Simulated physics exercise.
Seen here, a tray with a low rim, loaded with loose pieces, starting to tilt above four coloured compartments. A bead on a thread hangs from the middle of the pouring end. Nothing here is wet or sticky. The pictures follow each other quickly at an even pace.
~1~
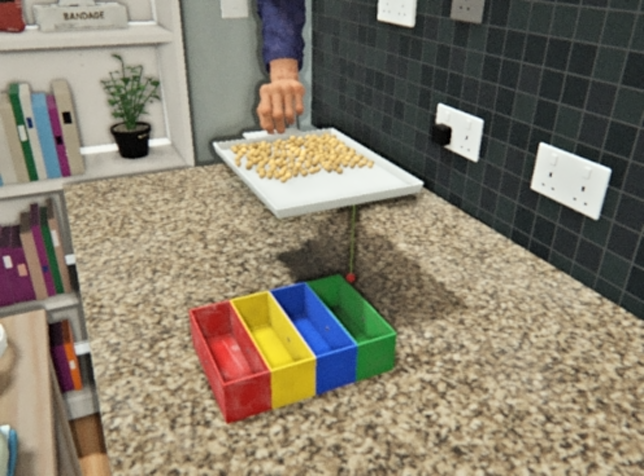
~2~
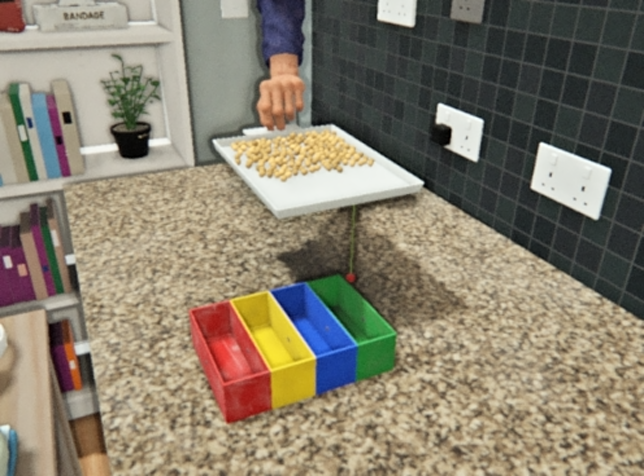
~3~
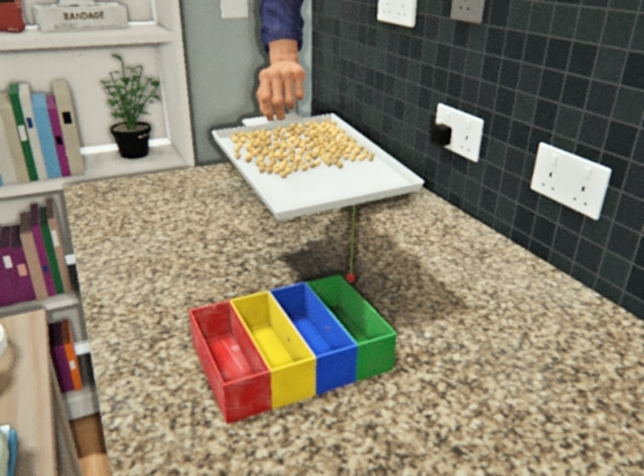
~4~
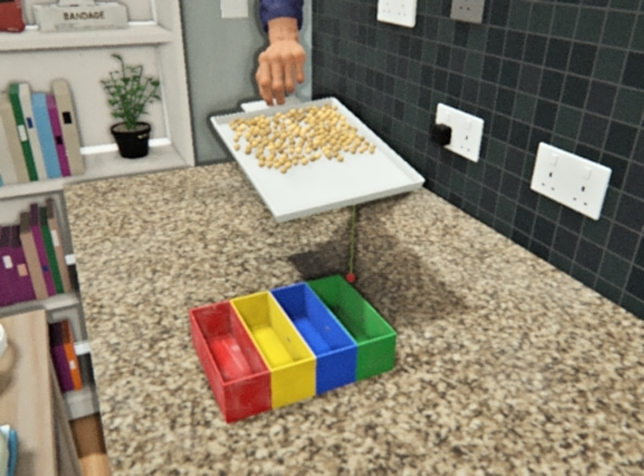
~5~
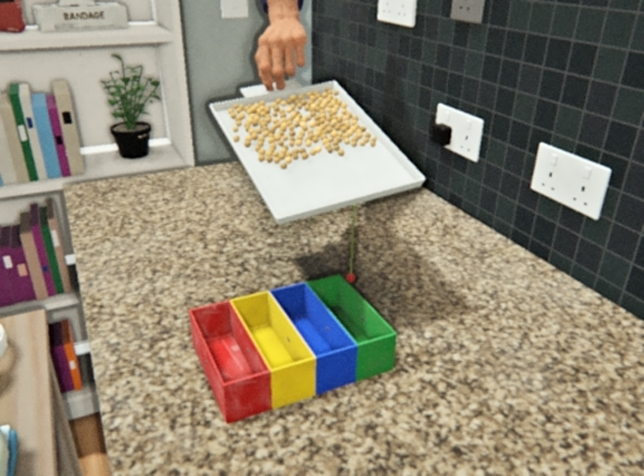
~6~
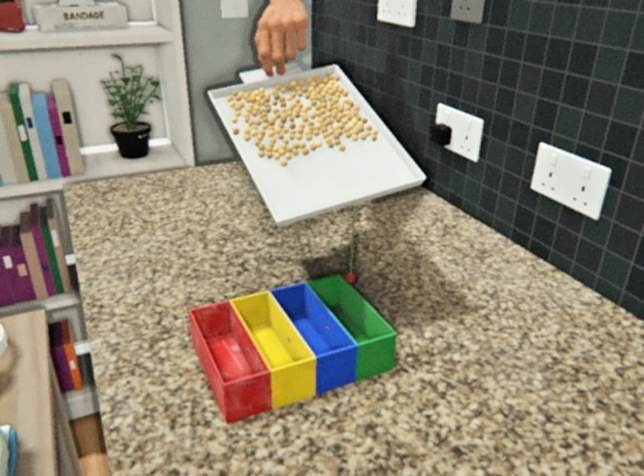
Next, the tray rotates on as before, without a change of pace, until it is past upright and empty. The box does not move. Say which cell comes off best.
It favours the blue compartment.
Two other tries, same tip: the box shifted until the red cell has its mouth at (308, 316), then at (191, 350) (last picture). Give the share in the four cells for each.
First some 70, then 70 per cent.
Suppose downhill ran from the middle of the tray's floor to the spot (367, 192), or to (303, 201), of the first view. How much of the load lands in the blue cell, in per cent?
About 0 and 60 per cent.
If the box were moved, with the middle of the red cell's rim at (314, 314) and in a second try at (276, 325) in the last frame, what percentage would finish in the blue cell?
First some 10, then 20 per cent.
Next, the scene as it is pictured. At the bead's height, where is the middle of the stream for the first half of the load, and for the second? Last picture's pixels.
Around (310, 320) and then (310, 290).
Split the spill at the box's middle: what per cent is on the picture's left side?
Near 0 %.
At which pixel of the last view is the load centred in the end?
At about (322, 356).
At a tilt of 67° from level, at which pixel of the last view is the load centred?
Roughly at (314, 209).
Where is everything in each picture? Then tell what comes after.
In the first frame, corners of the pouring end (278, 208) and (420, 183), level; middle of the load (303, 156), dried chickpeas; bead on its thread (351, 278); red cell (248, 393); yellow cell (293, 379); blue cell (336, 366); green cell (376, 354).
In the second frame, corners of the pouring end (278, 208) and (420, 182), level; middle of the load (303, 153).
In the third frame, corners of the pouring end (278, 210) and (420, 181), tipped barely, lowest at the left corner; middle of the load (303, 146).
In the fourth frame, corners of the pouring end (279, 213) and (421, 179), tipped a little, lowest at the left corner; middle of the load (303, 136).
In the fifth frame, corners of the pouring end (279, 216) and (422, 178), tipped clearly, lowest at the left corner; middle of the load (303, 125).
In the sixth frame, corners of the pouring end (279, 219) and (422, 177), tipped clearly, lowest at the left corner; middle of the load (304, 116); red cell (248, 393); yellow cell (293, 379); blue cell (336, 366); green cell (376, 354).
Just after the last frame, tray tipped steeply; roughly two thirds on the tray; just a few in the yellow cell; roughly a quarter falling or outside the box.
A moment on, tray tipped past a quarter turn; roughly a third on the tray; roughly a quarter in the blue cell; roughly a quarter in the yellow cell; about a tenth in the green cell; just a few in the red cell; about a tenth falling or outside the box.
Further on, tray tipped past a quarter turn; roughly half in the blue cell; roughly a quarter in the green cell; roughly a quarter in the yellow cell; just a few in the red cell; about a tenth falling or outside the box.
When it is over, tray tipped past a quarter turn; roughly half in the blue cell; roughly a quarter in the green cell; roughly a quarter in the yellow cell; just a few in the red cell; about a tenth outside the box.
